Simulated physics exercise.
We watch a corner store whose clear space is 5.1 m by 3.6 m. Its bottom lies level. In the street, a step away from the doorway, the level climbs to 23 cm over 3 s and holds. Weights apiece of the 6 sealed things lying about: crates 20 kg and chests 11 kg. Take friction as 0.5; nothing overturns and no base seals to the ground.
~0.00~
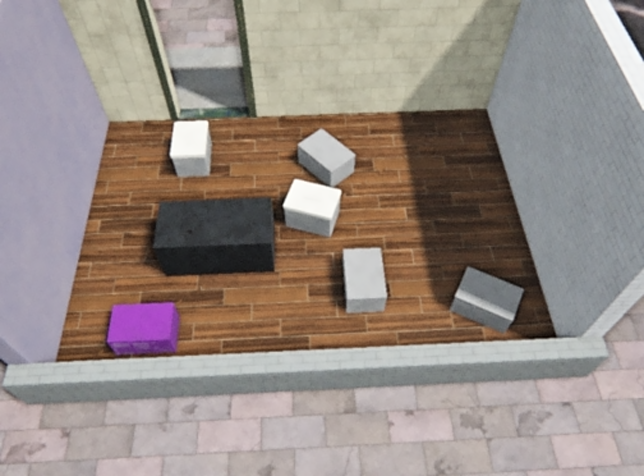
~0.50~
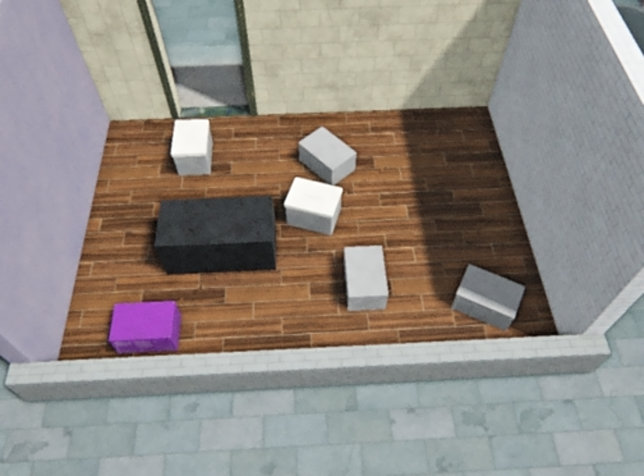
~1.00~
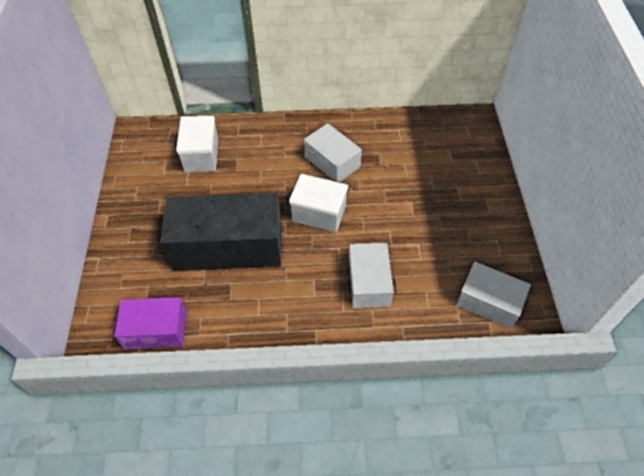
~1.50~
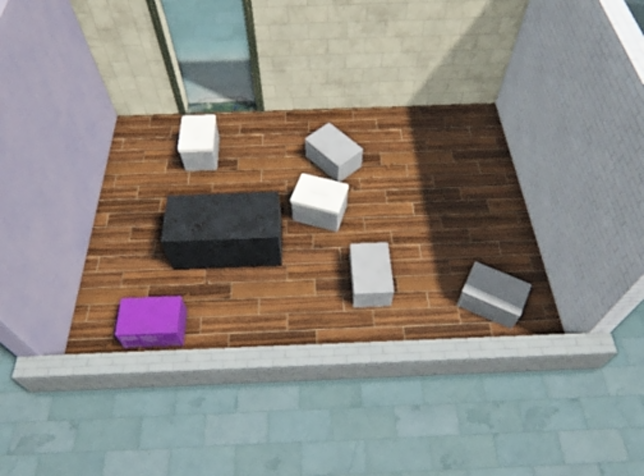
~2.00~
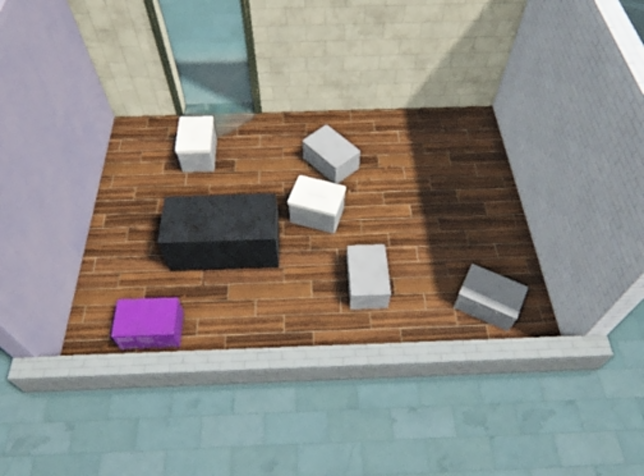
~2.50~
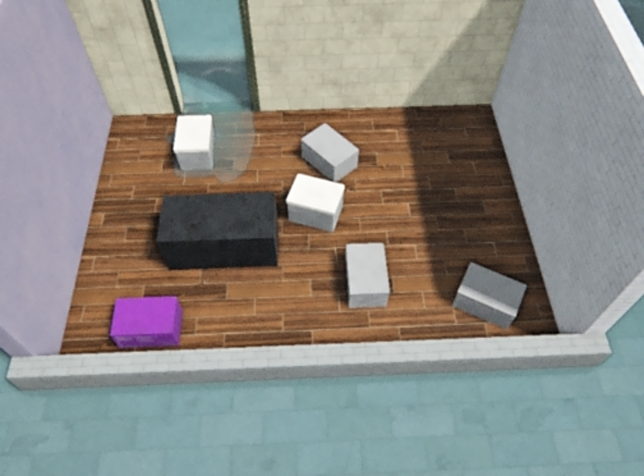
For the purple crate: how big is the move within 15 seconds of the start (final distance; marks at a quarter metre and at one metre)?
Purple crate travels far.
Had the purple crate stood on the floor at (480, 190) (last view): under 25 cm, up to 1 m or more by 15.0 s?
It travels far.
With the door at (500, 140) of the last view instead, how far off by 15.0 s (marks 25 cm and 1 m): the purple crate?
Then the purple crate travels far.
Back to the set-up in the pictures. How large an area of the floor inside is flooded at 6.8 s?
Roughly 15 m2.
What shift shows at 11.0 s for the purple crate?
Roughly 200 cm by then.
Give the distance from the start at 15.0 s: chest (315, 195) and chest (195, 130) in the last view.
In turn: 200 cm, 350 cm.
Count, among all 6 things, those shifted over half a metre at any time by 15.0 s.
That makes 5.
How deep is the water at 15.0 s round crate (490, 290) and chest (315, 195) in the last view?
Roughly 13 and 12 cm.
After 3.5 s the purple crate is near (144, 315), 0.0 m from its start, aground; 0 afloat.
After 6.8 s the purple crate is near (150, 317), 0.1 m from its start, aground; 1 afloat.
After 11.0 s the purple crate is near (359, 284), 2.2 m from its start, afloat; 5 afloat.
After 15.0 s the purple crate is near (411, 260), 2.8 m from its start, afloat; 6 afloat.
